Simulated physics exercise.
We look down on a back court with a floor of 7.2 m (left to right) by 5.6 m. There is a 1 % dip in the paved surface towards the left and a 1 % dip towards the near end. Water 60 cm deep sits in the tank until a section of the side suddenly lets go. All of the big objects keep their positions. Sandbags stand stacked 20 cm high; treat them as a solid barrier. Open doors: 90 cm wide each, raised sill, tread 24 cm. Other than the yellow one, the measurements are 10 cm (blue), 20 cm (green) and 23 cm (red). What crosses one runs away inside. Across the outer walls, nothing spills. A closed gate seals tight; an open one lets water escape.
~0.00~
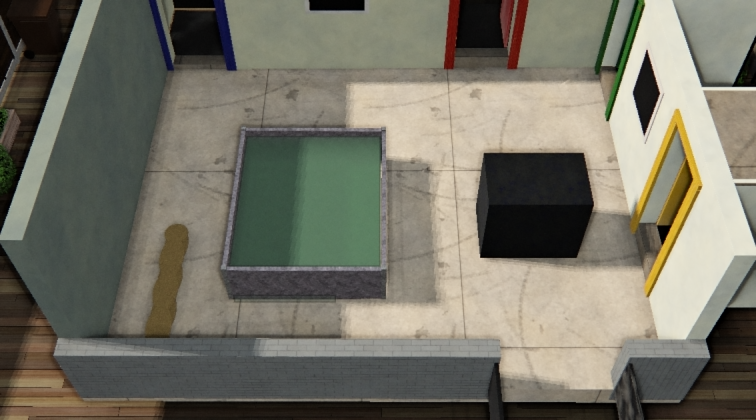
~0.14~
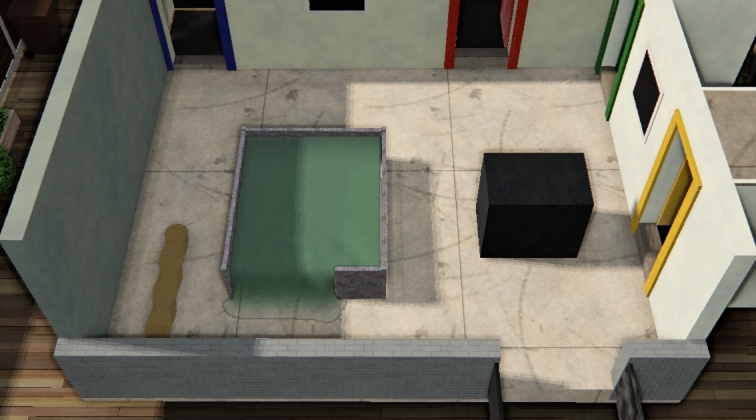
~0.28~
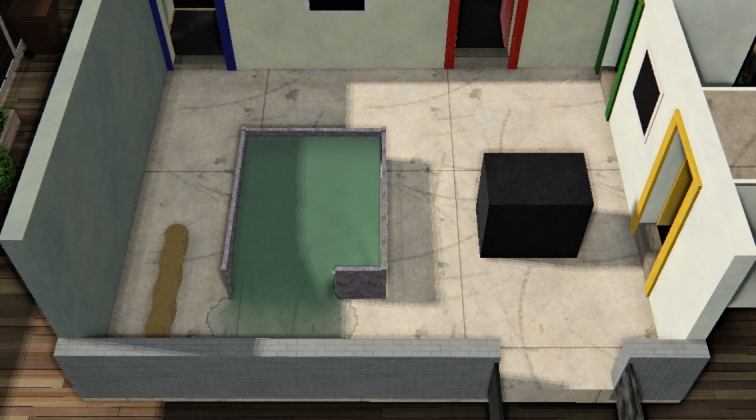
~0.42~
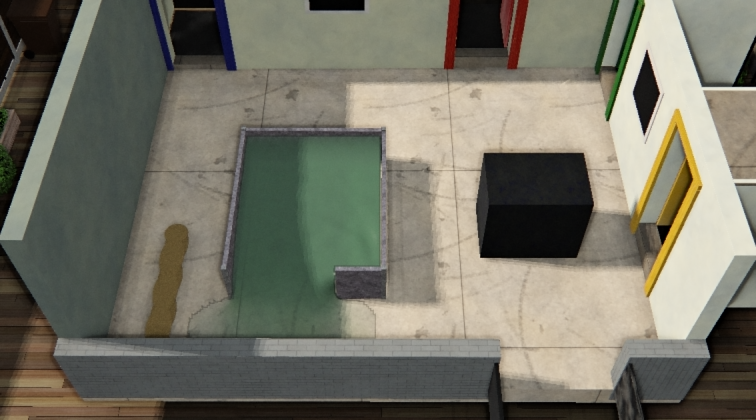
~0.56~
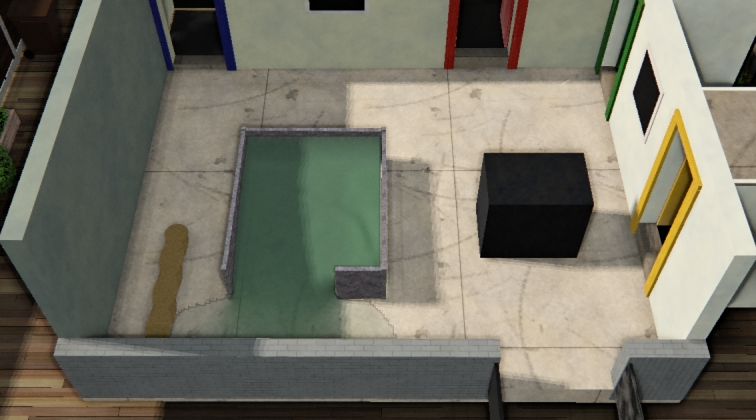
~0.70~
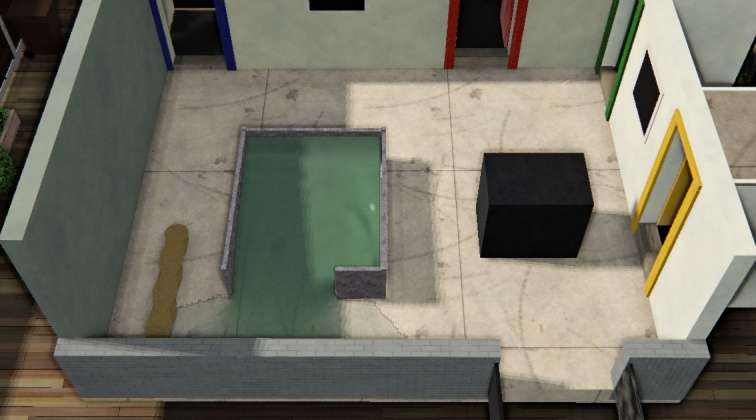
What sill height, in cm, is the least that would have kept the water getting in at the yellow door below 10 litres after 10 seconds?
The least height is about 17 cm.
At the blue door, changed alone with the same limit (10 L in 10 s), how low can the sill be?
The blue door needs around 20 cm.
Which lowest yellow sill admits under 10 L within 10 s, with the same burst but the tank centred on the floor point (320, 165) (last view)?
A height near 13.5 cm.
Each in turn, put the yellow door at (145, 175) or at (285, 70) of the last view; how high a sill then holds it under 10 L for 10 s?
About 8.5 cm, then about 10.0 cm.
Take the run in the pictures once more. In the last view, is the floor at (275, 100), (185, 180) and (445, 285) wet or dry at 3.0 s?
One by one: Clear, drenched, drenched.
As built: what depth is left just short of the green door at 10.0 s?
Some 4.5 centimetres.
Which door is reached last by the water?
I'd say the red one.
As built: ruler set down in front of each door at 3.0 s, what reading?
Centimetres: Blue = 0, green = 0, red = 0, yellow = 16.
After 1.4 s water covers 15 % of the floor, deepest (49 cm) near (257, 359); it has not reached the yellow door.
After 3.0 s water covers 45 % of the floor, deepest (36 cm) near (173, 359); 16 cm at the yellow door, 0 litres in over its 27 cm sill.
After 10.0 s water covers 95 % of the floor, deepest (11 cm) near (171, 372); 5 cm at the yellow door, 0 litres in over its 27 cm sill.
At the yellow door as built, the water arrived by 2.8 s and peaked near 20 cm at 3.2 s.
Run again over the same 10 s with other heights there, 19 litres in over 14.5 cm, 3 litres over 20 cm. The limit of 10 litres is kept from about 17 cm up.
